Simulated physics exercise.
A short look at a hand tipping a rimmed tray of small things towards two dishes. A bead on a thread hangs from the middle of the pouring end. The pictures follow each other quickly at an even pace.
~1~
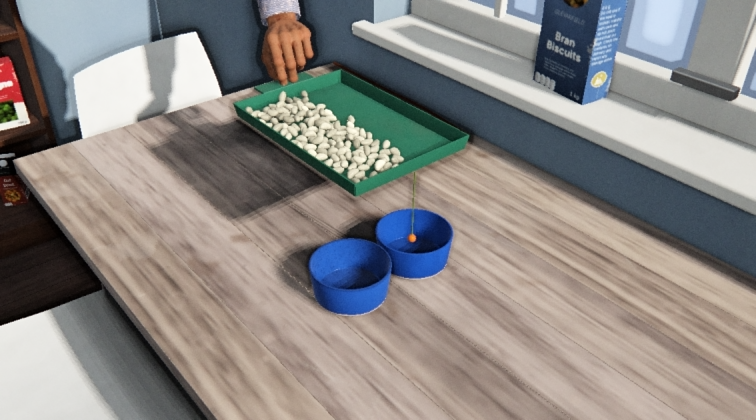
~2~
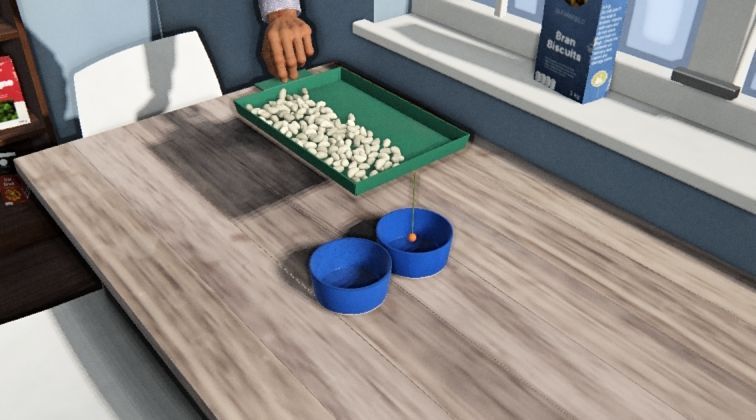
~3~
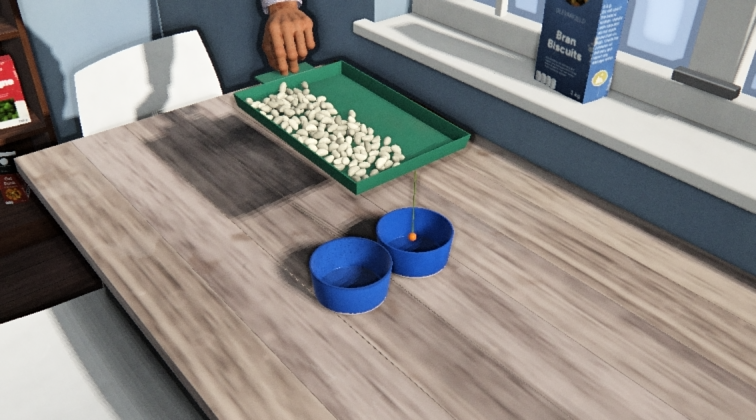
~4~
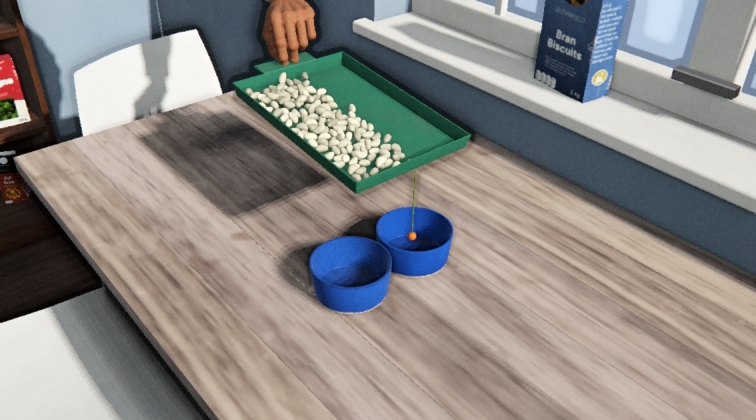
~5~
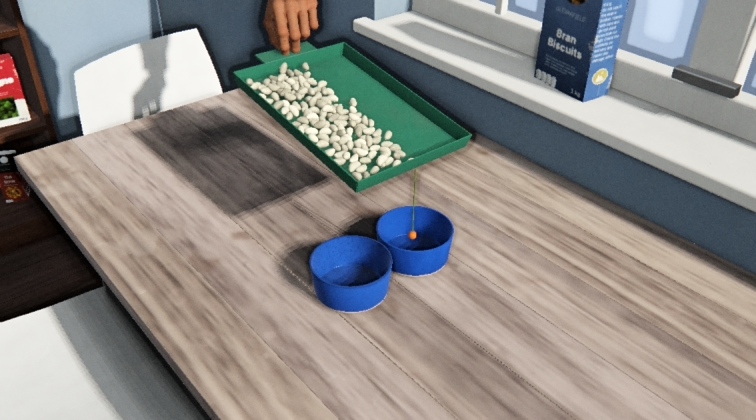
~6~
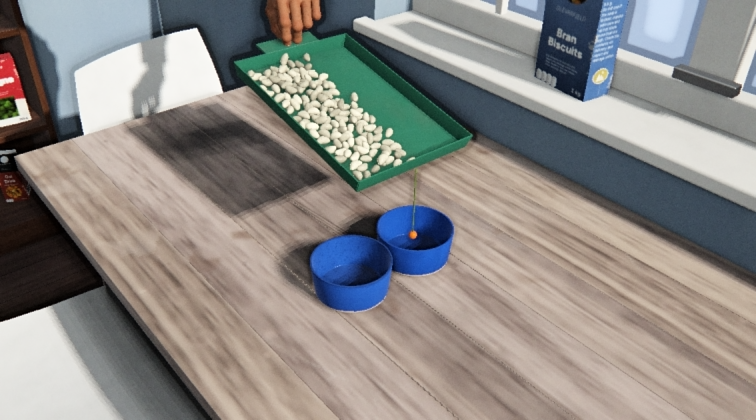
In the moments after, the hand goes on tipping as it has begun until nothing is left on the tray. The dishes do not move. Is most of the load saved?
In the dishes lies less than half of it.
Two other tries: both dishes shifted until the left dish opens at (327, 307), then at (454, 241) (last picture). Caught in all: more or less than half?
The first try: The smaller part. The second: Not half.
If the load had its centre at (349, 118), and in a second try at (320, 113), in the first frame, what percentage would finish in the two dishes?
First some 0, then 0 per cent.
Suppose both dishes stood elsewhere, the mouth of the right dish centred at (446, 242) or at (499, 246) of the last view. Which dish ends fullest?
At the first place the right-hand dish, at the second the dish on the left.
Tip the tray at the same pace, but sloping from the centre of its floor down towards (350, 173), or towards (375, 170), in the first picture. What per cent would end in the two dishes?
Near 80 % and 20 %.
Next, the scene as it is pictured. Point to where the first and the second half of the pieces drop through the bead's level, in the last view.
First near (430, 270), later near (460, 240).
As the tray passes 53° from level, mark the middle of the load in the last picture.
At about (393, 128).
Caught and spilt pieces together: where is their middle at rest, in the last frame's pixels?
At about (452, 303).
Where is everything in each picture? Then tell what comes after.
Corners of the pouring end near (356, 182) and (465, 135), level; middle of the load near (329, 134), white beans; left dish near (376, 296); right dish near (440, 261); bead on its thread near (412, 238), in the first frame.
Corners of the pouring end near (356, 181) and (466, 134), level; middle of the load near (330, 132), in the second frame.
Corners of the pouring end near (357, 181) and (466, 134), tipped barely, level across its low end; middle of the load near (330, 128), in the third frame.
Corners of the pouring end near (357, 180) and (467, 134), tipped a little, level across its low end; middle of the load near (330, 123), in the fourth frame.
Corners of the pouring end near (358, 179) and (468, 134), tipped a little, level across its low end; middle of the load near (331, 117), in the fifth frame.
Corners of the pouring end near (359, 179) and (469, 134), tipped a little, level across its low end; middle of the load near (332, 112); left dish near (377, 293); right dish near (441, 257), in the sixth frame.
Shortly afterwards, tray tipped steeply; all but a few on the tray; only a few in the air.
Next, tray tipped right over; all but a few on the tray; a little outside both.
Some moments later, tray tipped past a quarter turn; only a few in the right dish; all but a few outside both.
In the end, tray tipped past a quarter turn; none at all in the left dish; only a few in the right dish; all but a few outside both.
